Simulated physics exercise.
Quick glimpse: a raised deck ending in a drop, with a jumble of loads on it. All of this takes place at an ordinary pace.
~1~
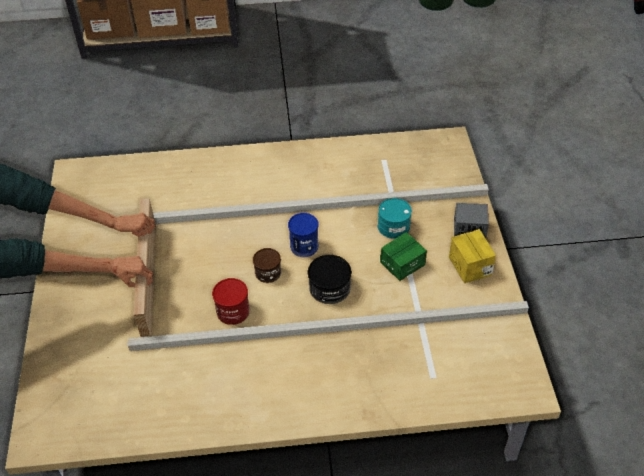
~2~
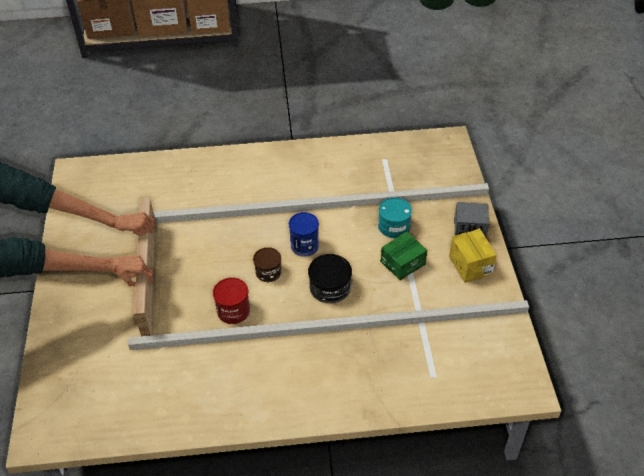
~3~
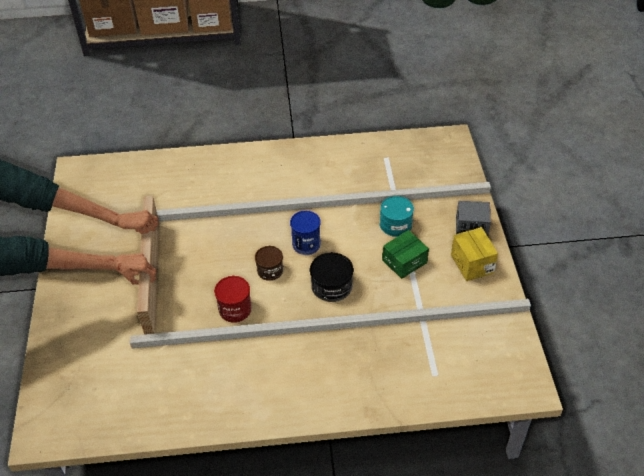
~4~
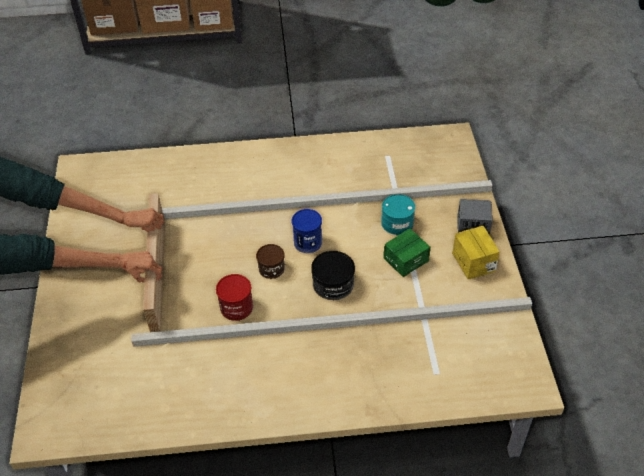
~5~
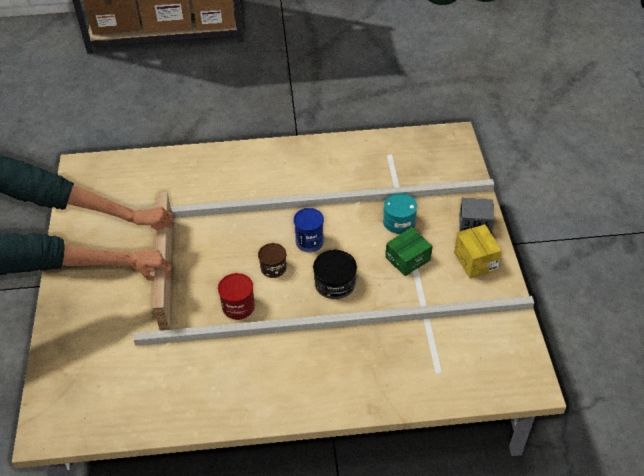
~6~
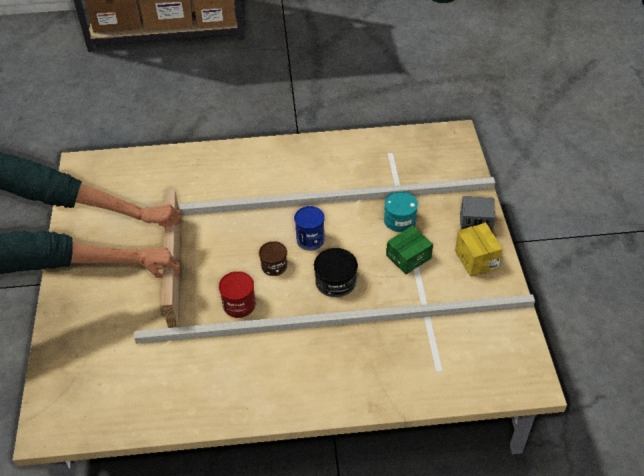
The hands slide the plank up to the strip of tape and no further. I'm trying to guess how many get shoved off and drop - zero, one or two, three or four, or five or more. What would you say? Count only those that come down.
The tally of falls will come to none at all.
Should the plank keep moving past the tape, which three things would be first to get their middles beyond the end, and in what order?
Leading is the yellow parcel, followed by the grey crate and the green parcel in that order.
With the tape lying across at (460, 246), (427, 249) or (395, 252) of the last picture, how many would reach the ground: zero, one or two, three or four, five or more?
Going one by one, the answers are 1 or 2, no fall at all and no fall at all.
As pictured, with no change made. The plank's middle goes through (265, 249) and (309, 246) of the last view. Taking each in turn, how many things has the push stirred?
At first I count 2, and then 4.
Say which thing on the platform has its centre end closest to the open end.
Grey crate, foremost.
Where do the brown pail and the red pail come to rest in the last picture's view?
Taking them in turn, first comes (426, 243), then (440, 285).
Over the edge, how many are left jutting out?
The count would be 0.
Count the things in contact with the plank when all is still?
The number is 3.
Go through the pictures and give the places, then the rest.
Grey crate (471, 222); yellow parcel (472, 256); green parcel (403, 257); plank (146, 266); tape (406, 257), in the first frame.
Yellow parcel (472, 256); black pail (330, 279), in the second frame.
Green parcel (405, 254); brown pail (269, 263), in the third frame.
Grey crate (475, 218); turquoise canister (398, 215), in the fourth frame.
Yellow parcel (477, 252); plank (164, 260), in the fifth frame.
Grey crate (477, 215); yellow parcel (478, 250); green parcel (409, 250); plank (172, 258); tape (412, 250), in the sixth frame.
Soon after, none off yet; grey crate at rest near (477, 215); yellow parcel at rest near (478, 250); green parcel at rest near (409, 250).
After that, none off yet; grey crate at rest near (477, 215); yellow parcel at rest near (478, 250); green parcel displaced about its own width near (435, 241).
In the end, the number that fall off is zero.
